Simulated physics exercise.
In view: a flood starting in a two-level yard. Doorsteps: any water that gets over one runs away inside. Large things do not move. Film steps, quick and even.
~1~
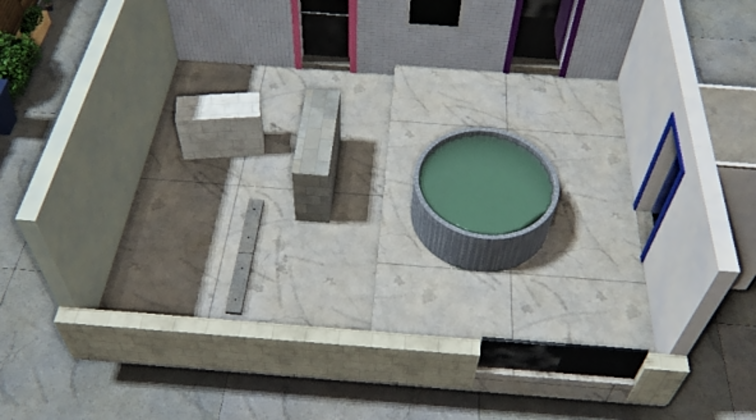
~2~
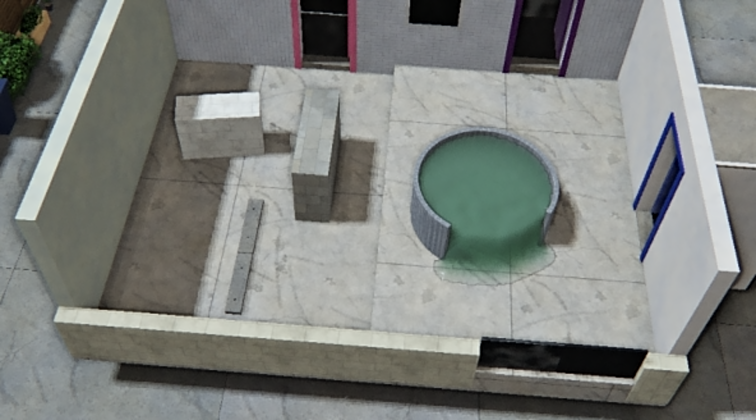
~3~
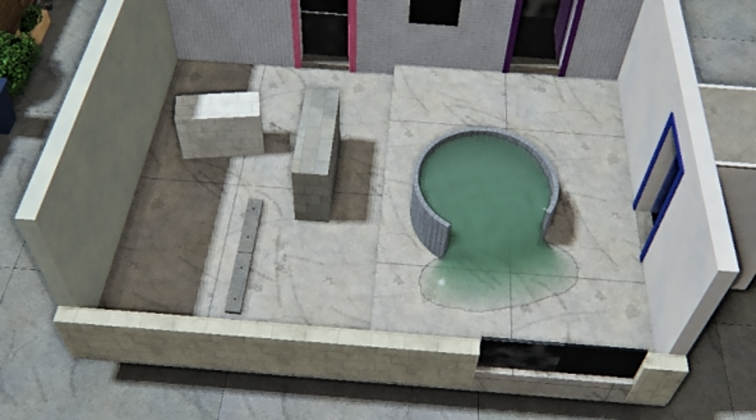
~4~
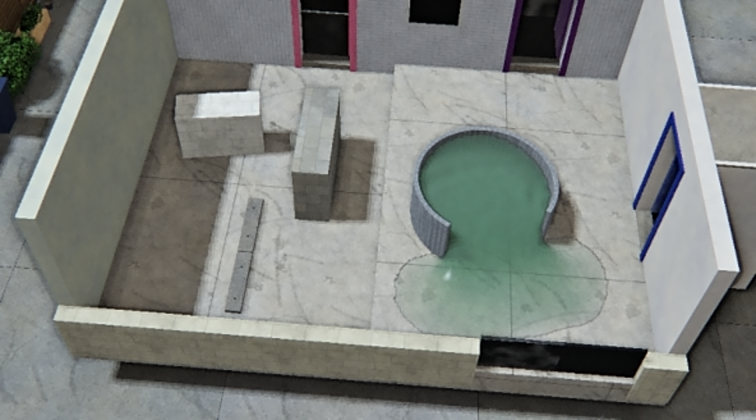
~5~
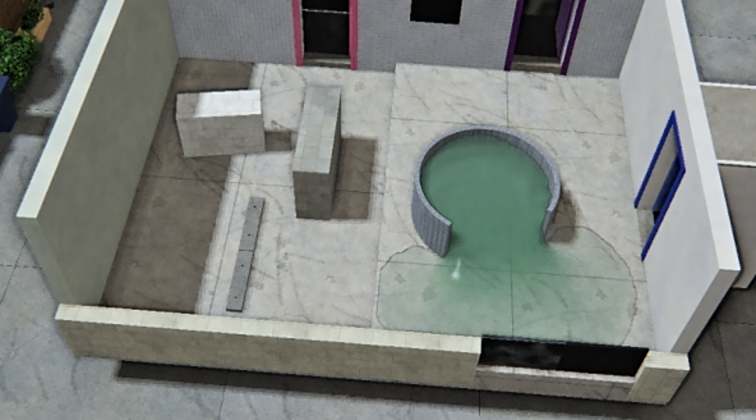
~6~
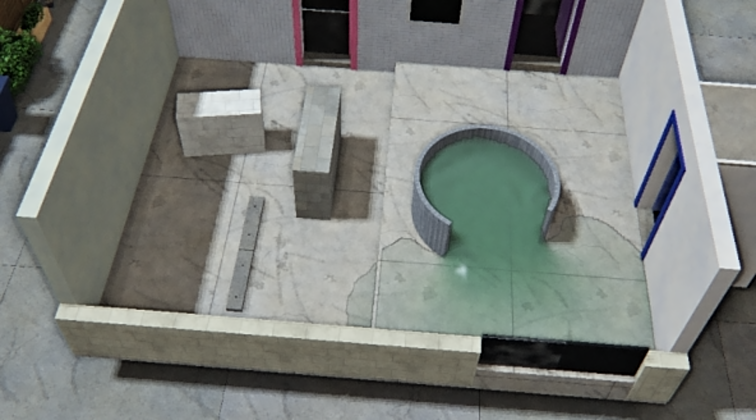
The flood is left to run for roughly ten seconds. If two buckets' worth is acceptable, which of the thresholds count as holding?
The pink door counts as holding, the purple door counts as holding, the blue door does not count.
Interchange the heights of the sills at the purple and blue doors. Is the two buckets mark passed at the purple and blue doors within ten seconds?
Purple overflows, blue stays within bounds.
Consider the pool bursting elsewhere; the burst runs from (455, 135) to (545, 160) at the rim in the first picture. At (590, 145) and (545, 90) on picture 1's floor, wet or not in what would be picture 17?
Respectively: Drenched and drenched.
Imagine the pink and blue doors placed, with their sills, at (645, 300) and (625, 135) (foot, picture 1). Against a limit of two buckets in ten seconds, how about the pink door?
I'd say the pink one tops the limit.
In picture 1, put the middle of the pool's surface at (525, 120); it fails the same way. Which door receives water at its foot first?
Door noted: The one in blue.
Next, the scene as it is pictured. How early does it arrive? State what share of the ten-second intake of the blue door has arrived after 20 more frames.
About 30 per cent.
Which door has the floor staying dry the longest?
I pick the door marked pink.
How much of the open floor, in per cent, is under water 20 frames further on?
60 %, roughly.
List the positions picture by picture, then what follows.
The first picture shows still water in the round tank at (486, 184).
In the second picture, water pours out at (499, 257) and has run to (549, 251).
In the third picture, the front is at (430, 295), out from the gap at (499, 259).
In the fourth picture, the front is at (412, 317), out from the gap at (498, 260).
In the fifth picture, the front is at (622, 333), out from the gap at (499, 259).
In the sixth picture, the front is at a hidden place, out from the gap at (499, 259).
A moment on, water covers 15 % of the floor; the pink door not reached, the purple door not reached, the blue door wet at the sill, nothing in.
Next, water covers 30 % of the floor; the pink door not reached, the purple door not reached, the blue door under two buckets in.
Then, water covers 60 % of the floor; the pink door not reached, the purple door wet at the sill, nothing in, the blue door over two buckets in.
Later, water covers 85 % of the floor; the pink door wet at the sill, nothing in, the purple door under two buckets in, the blue door over two buckets in.
In the end, water covers 95 % of the floor; the pink door wet at the sill, nothing in, the purple door under two buckets in, the blue door over two buckets in.
